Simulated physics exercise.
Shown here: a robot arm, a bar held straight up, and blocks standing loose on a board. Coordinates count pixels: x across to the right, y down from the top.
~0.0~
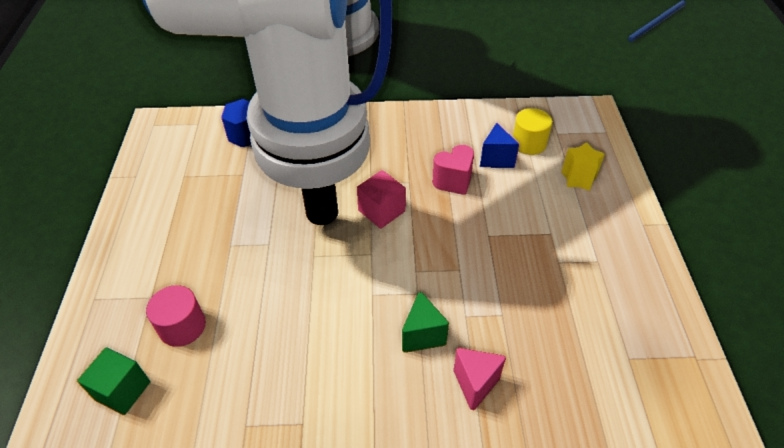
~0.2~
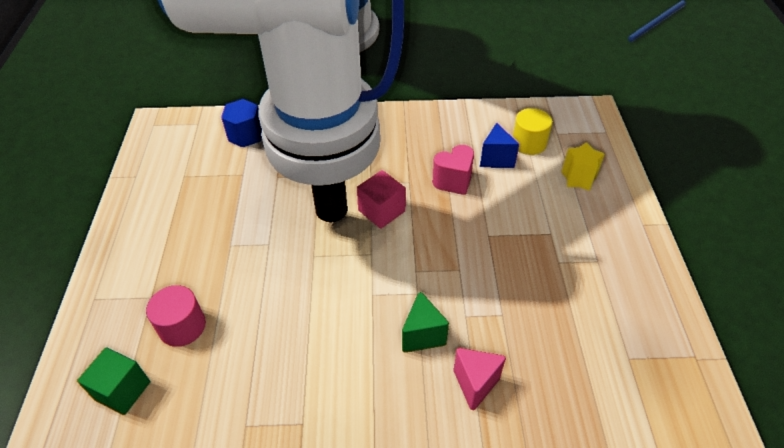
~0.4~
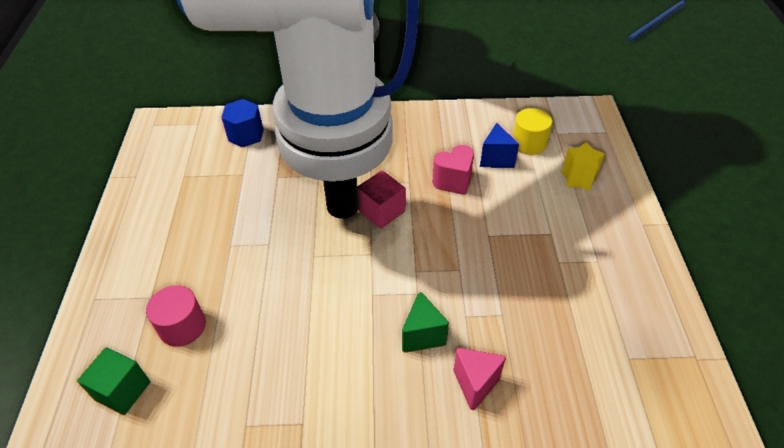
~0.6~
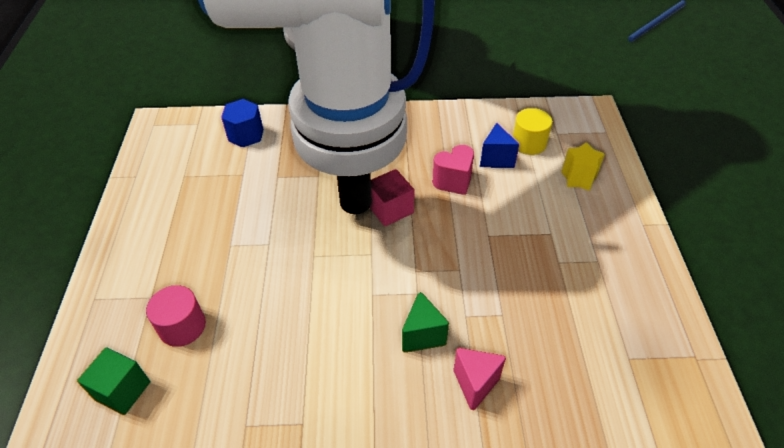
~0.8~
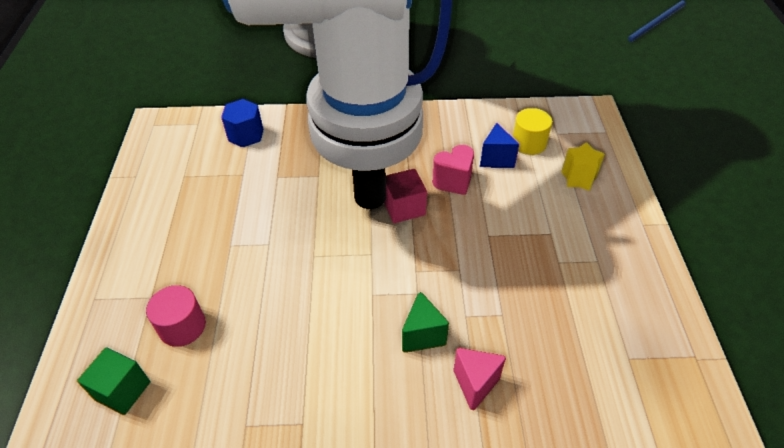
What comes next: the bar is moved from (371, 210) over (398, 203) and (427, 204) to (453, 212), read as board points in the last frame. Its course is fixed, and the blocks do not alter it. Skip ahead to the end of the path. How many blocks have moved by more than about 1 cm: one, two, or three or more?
This push will displace one block.
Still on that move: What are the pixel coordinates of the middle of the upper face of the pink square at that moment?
The spot you're after is about (491, 188) in the image.
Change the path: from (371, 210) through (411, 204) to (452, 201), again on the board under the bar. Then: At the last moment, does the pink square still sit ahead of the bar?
That would be a yes.
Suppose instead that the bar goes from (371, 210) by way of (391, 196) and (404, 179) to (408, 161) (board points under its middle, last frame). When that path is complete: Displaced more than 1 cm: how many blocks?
One block shifts.
What follows on the original path. Halfway along, bar at (413, 190); pink square at (448, 181), turned 30° clockwise.
At the end, bar at (455, 200); pink square at (491, 188); pink heart still.
